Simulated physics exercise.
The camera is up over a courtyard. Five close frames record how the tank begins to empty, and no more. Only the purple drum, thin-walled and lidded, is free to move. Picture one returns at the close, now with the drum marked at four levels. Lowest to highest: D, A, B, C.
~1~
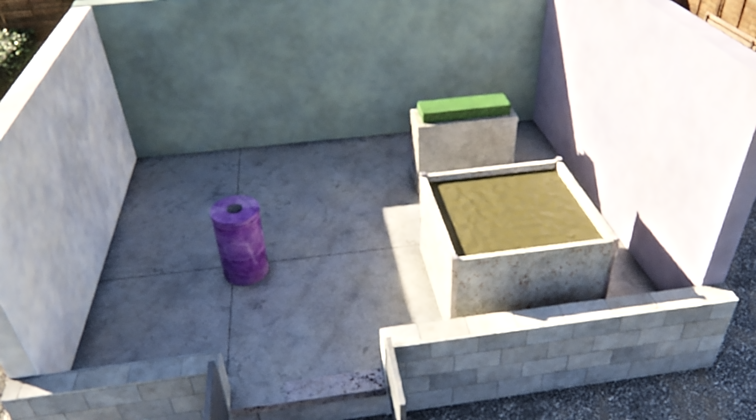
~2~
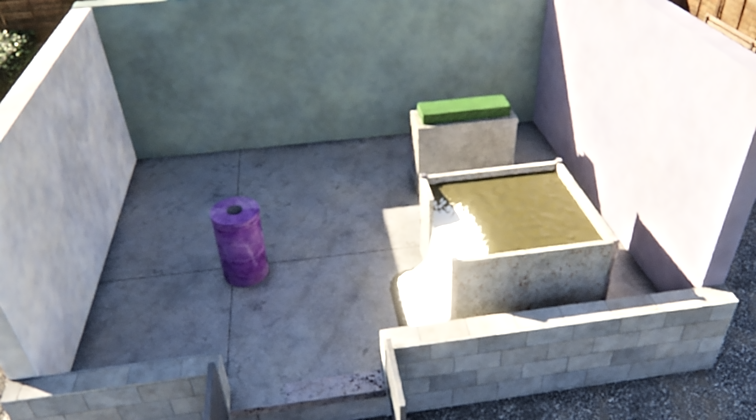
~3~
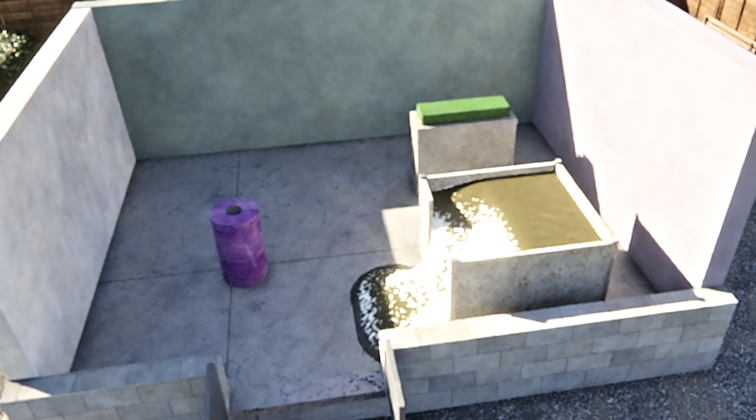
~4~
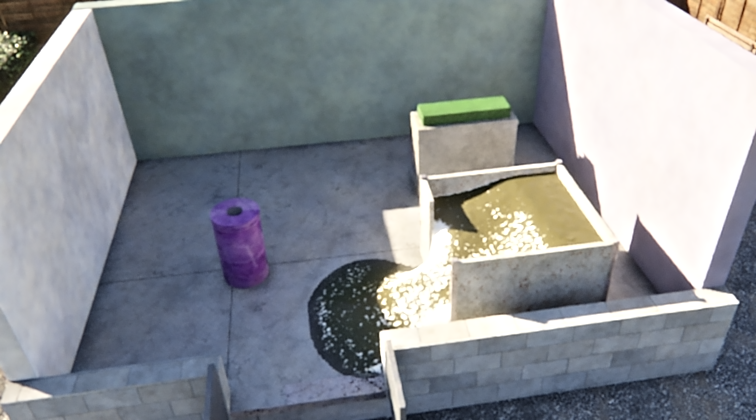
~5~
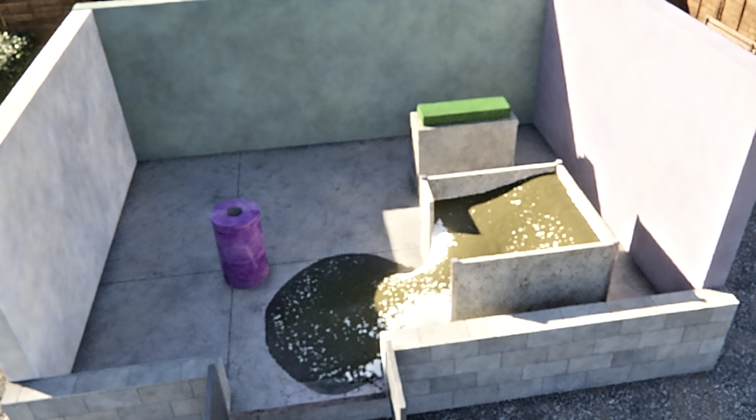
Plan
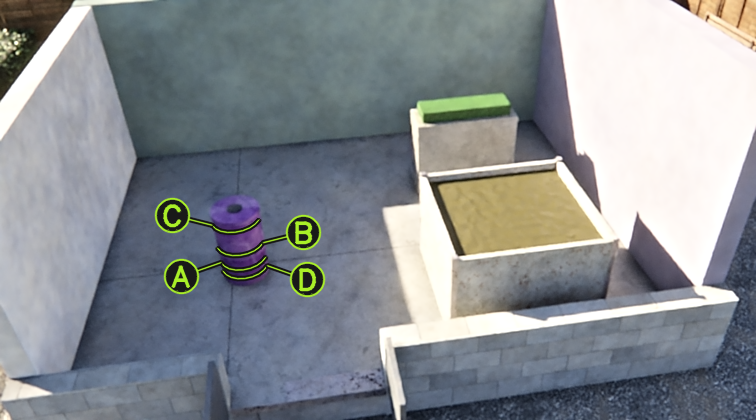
In a walled courtyard, dark water pours from a tank and spreads left across the ground.
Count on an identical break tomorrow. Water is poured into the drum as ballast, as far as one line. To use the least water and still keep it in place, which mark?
Use level B.
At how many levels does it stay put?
Two.
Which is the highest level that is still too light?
A it is.
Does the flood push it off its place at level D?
Yes.
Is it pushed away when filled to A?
Yes, it does.
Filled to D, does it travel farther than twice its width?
Yes, it does.
In lime, A at (243, 269); B at (239, 255); C at (235, 232); D at (244, 278); from the bottom up D, A, B, C.
For level A, it is pushed about its own width away.
For level B, it does not move.
For level C, it does not move.
For level D, it is pushed about 5 times its own width away.
